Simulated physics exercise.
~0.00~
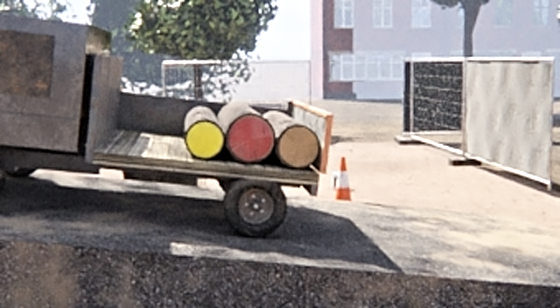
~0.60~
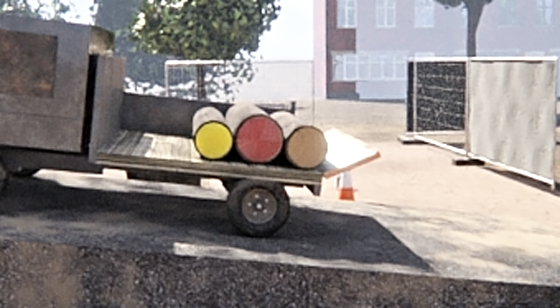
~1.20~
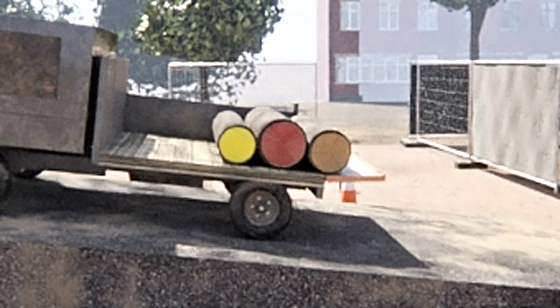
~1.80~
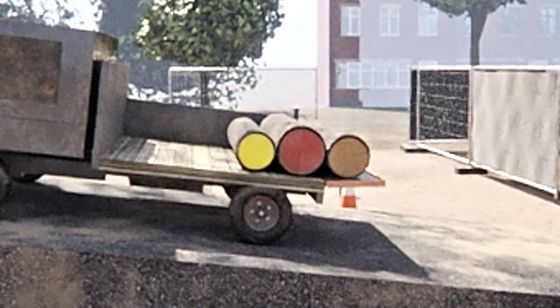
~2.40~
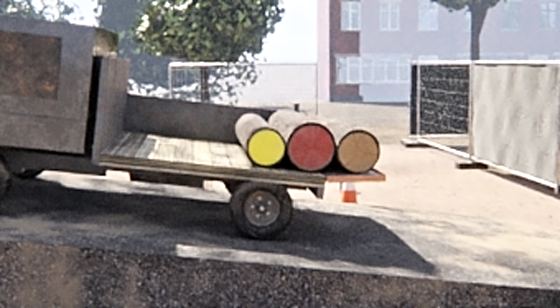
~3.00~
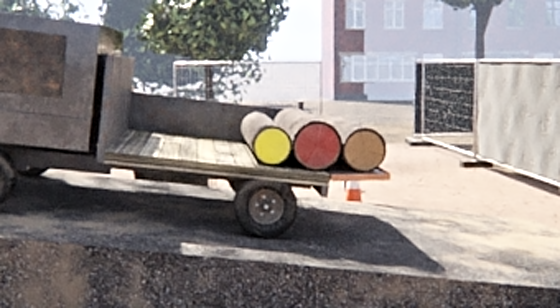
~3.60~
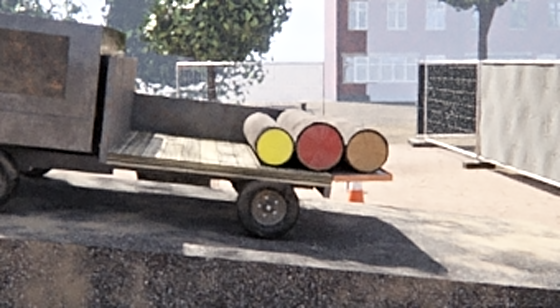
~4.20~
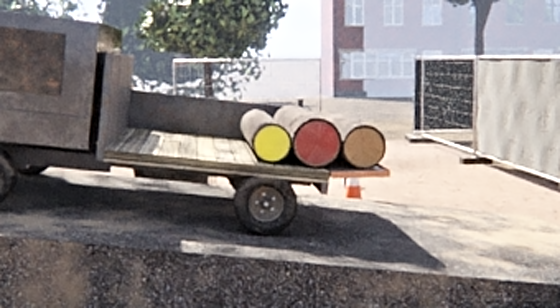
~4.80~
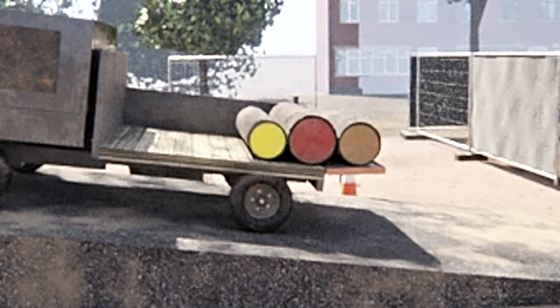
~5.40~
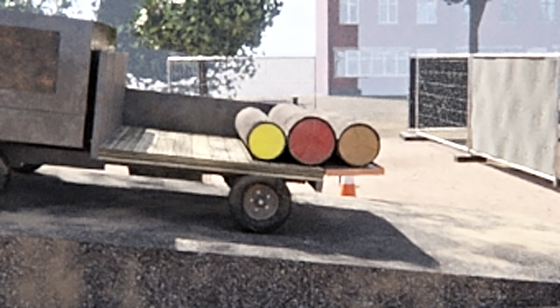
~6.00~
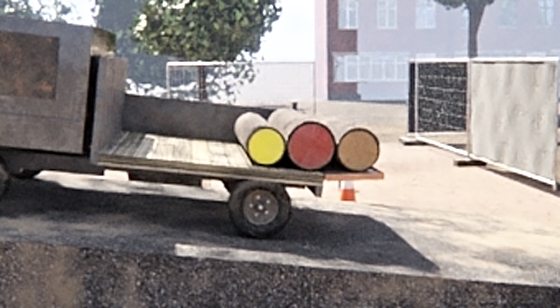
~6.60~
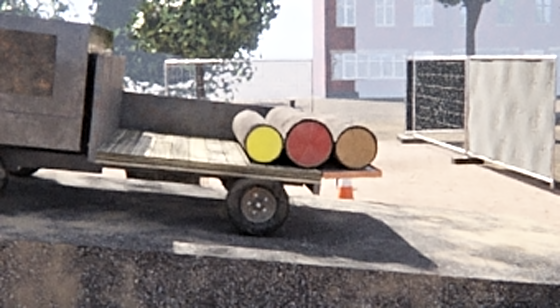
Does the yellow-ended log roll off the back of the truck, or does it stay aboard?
It stays aboard. The yellow-ended log rolls right with the others and comes to rest on the bed beside the red-ended one, which also stays on.
Sloping street with a truck's tailgate dropping open and three logs rolling right before stopping side by side near the back.
